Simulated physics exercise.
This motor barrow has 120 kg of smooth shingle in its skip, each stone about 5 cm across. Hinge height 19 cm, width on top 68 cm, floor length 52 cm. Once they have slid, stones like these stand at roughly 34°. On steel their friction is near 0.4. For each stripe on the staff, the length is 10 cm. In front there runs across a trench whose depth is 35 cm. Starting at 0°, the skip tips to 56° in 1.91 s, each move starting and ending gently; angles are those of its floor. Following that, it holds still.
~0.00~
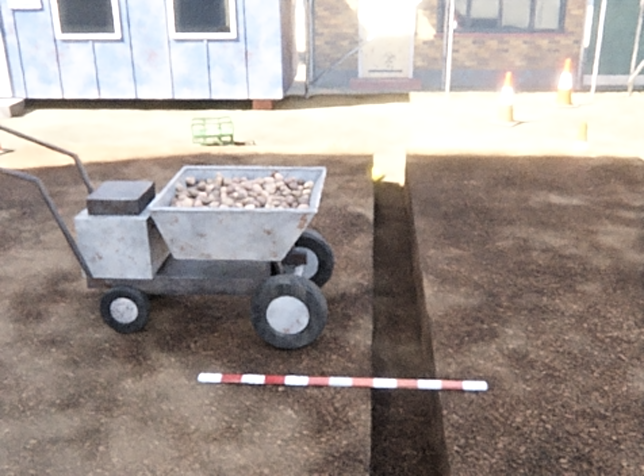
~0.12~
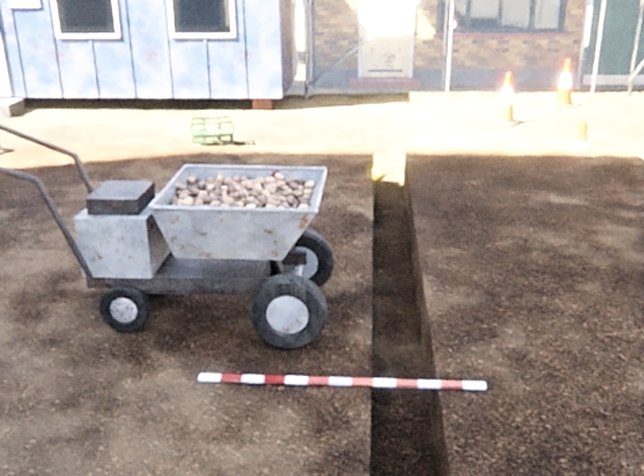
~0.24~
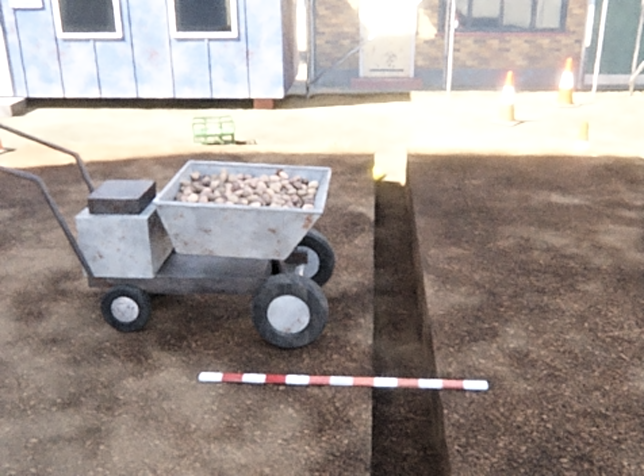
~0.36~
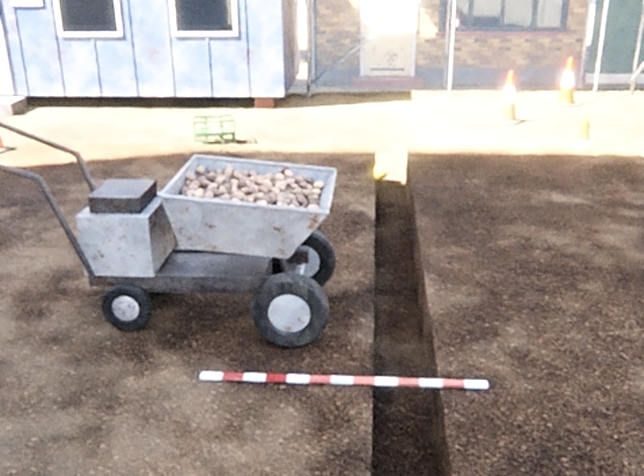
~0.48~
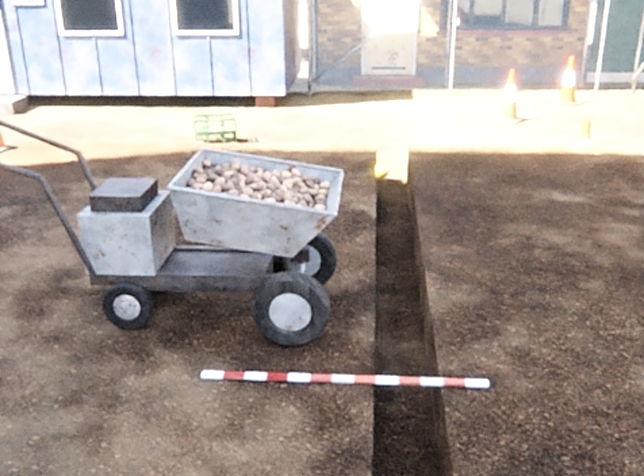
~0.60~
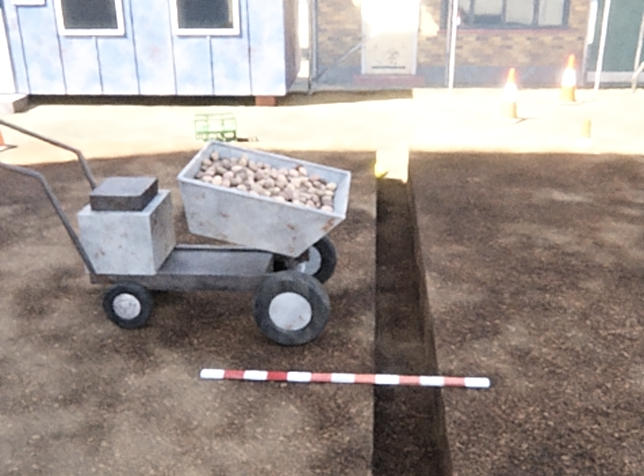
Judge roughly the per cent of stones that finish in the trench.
An estimated 39 per cent finish in the trench.
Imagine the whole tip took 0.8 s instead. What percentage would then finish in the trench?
Something close to 25 per cent.
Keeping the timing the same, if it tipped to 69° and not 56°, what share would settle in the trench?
With that change, near 60 per cent.
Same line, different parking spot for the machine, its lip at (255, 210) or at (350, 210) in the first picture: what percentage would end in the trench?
It comes to about 45 and 10 in a hundred.
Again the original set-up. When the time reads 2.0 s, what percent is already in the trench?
By then, around 10 percent.
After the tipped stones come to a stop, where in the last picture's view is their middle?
Their middle is at about (415, 362).
After 1.4 s the floor is at 47°; 100 % in the skip; the foremost stones are at (385, 235).
After 2.0 s the floor is at 56°; 84 % in the skip, 12 % in the trench, 4 % past the trench; the foremost stones are at (462, 315).
After 2.4 s the floor is at 56°; 66 % in the skip, 20 % in the trench, 14 % past the trench; the foremost stones are at (511, 306).
After 4.3 s the floor is at 56°; 45 % in the skip, 39 % in the trench, 16 % past the trench; the foremost stones are at (569, 321).
